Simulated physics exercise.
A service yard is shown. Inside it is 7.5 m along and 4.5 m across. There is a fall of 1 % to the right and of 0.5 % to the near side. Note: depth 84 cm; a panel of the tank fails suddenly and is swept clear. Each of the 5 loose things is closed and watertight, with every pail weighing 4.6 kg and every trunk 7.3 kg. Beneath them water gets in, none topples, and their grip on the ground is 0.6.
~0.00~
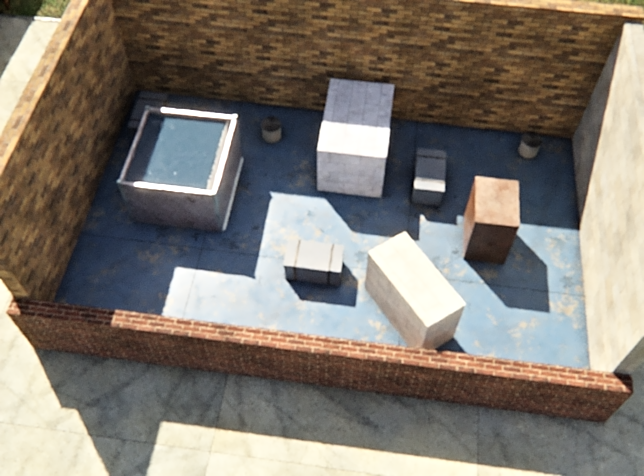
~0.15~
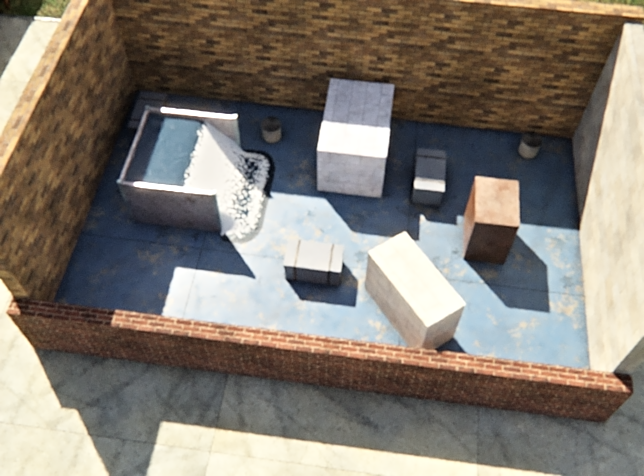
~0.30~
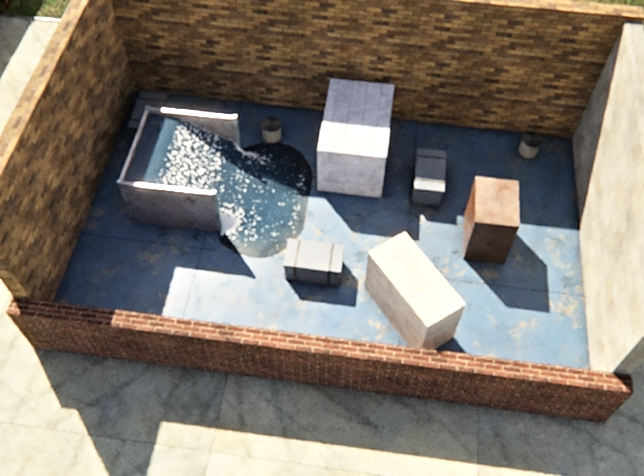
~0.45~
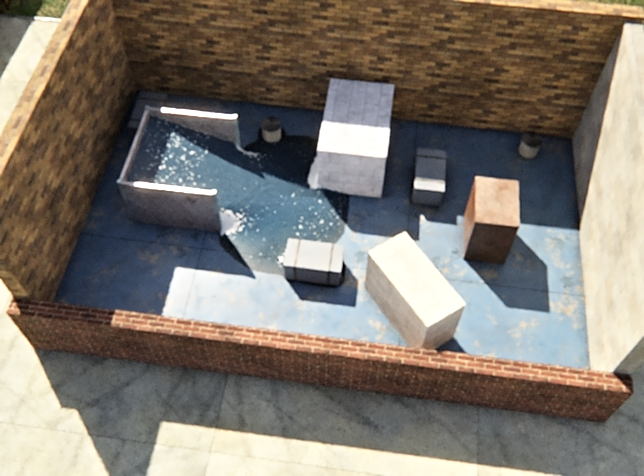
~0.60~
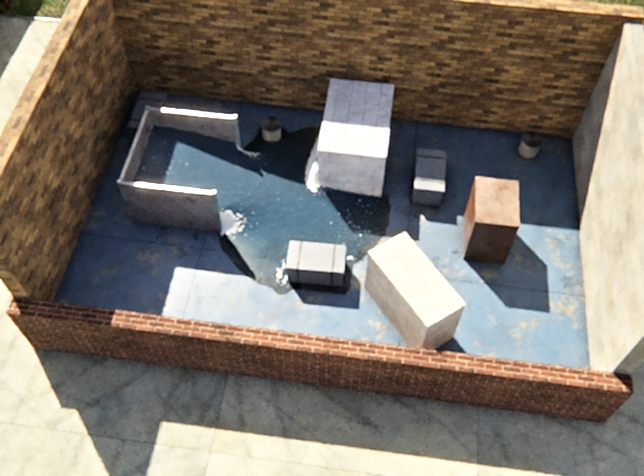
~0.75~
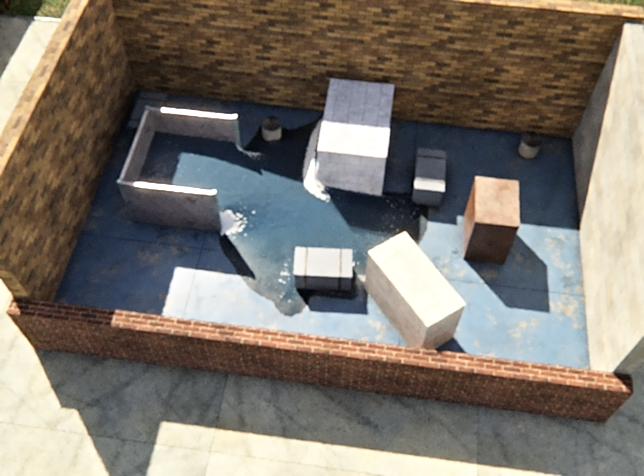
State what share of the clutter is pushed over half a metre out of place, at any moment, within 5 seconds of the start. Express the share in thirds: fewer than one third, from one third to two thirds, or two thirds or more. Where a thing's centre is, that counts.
I reckon it gets to two thirds or beyond.
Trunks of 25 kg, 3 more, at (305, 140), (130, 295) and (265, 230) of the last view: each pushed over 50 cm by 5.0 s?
Well, in turn they are above that, below that and above that.
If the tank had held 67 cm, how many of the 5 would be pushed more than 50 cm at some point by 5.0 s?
With that change, 4 of them.
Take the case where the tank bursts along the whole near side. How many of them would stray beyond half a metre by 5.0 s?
In that case the number is 3.
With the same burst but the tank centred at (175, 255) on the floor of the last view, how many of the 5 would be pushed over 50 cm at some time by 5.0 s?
In that case the number is 3.
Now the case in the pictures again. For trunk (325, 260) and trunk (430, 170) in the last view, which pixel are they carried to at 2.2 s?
Estimated pixels: (374, 332) and (457, 147).
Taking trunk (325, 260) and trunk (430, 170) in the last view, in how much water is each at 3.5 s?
First about 13 cm, second about 6 cm.
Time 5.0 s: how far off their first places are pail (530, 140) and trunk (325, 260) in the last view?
The first is off by 120 cm, the second by 100 cm.
After 1.1 s 1 of 5 are over 50 cm from their spots; 1 afloat.
After 2.2 s 2 of 5 are over 50 cm from their spots; 1 afloat.
After 3.5 s 5 of 5 are over 50 cm from their spots; 3 afloat.
After 5.0 s 5 of 5 are over 50 cm from their spots, and 5 have been at some point; 4 afloat.
